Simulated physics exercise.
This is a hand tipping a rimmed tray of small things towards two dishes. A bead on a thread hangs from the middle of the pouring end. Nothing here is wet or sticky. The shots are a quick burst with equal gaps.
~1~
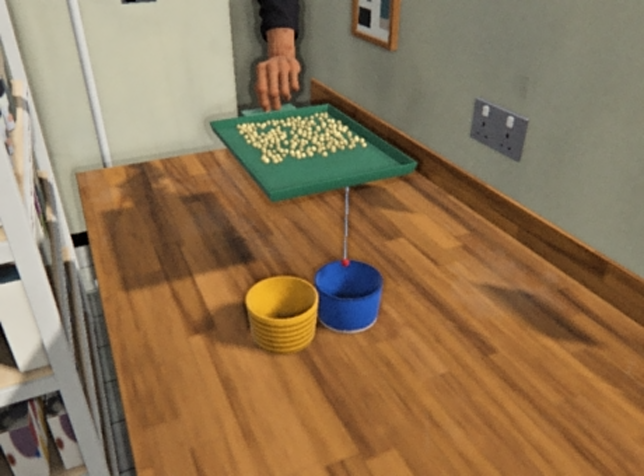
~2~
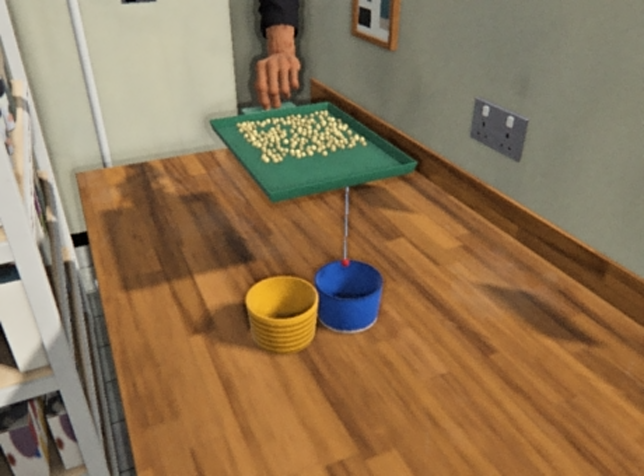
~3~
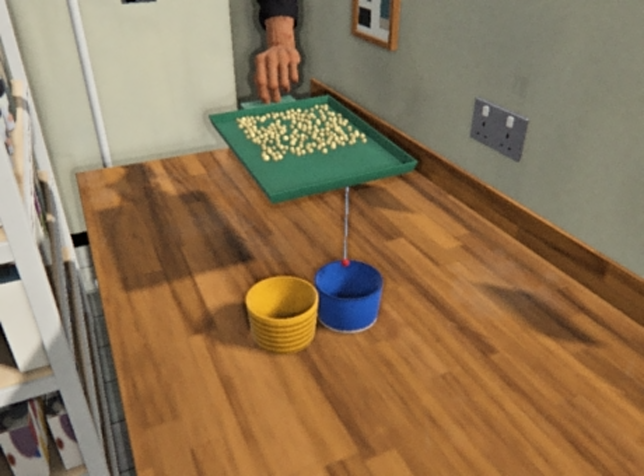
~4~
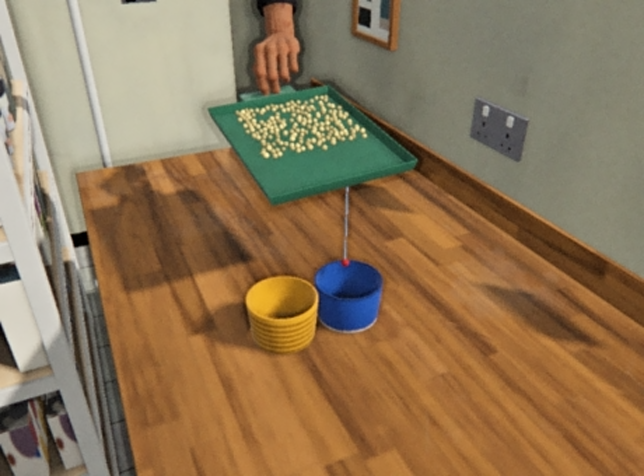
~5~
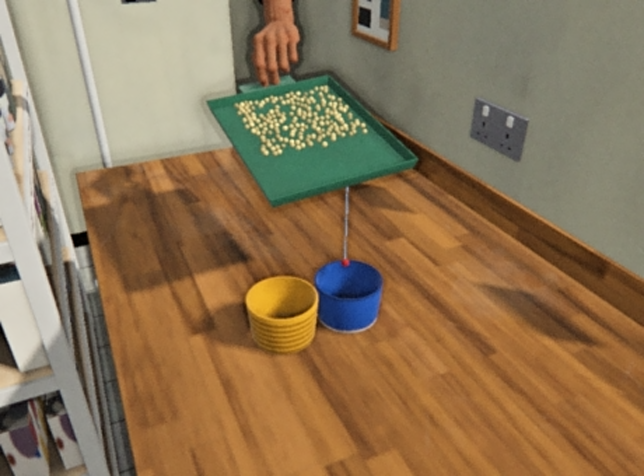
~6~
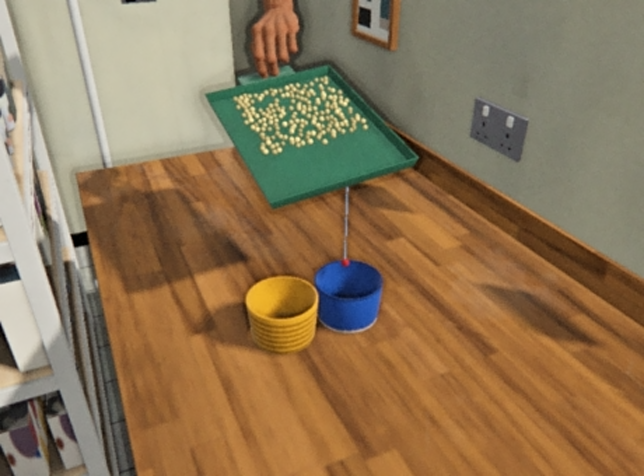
In this clip, a hand holds a green tray of small pale beans above a yellow dish and a blue dish on a wooden worktop, then gradually raises the far end, tilting the tray slightly towards its near left corner.
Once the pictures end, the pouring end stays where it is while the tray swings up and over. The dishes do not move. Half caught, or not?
Together they catch the larger part.
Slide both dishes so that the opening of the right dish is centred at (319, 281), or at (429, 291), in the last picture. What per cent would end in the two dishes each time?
The first gives 70 %, the second 0 %.
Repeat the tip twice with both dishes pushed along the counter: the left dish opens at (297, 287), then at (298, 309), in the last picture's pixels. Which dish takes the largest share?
The first try: The left-hand dish. The second: The dish on the left.
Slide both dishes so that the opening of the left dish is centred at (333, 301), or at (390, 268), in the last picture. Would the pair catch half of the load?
The first try: Not half. The second: Below a half.
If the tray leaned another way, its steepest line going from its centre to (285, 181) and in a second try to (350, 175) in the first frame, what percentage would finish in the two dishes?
The first gives 80 %, the second 30 %.
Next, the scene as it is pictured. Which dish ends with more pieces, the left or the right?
Fuller: The left dish.
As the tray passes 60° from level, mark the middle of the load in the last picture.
Near (285, 208).
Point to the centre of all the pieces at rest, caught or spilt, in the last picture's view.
At about (282, 332).
Shortly afterwards, tray tipped steeply; near two thirds on the tray; near a quarter in the left dish; only a few in the right dish; a little outside both; only a few in the air.
Next, tray tipped right over; a little on the tray; the bulk in the left dish; only a few in the right dish; a little outside both; a little in the air.
Some moments later, tray tipped past a quarter turn; all but a few in the left dish; only a few in the right dish; a little outside both.
In the end, tray tipped past a quarter turn; all but a few in the left dish; only a few in the right dish; a little outside both.
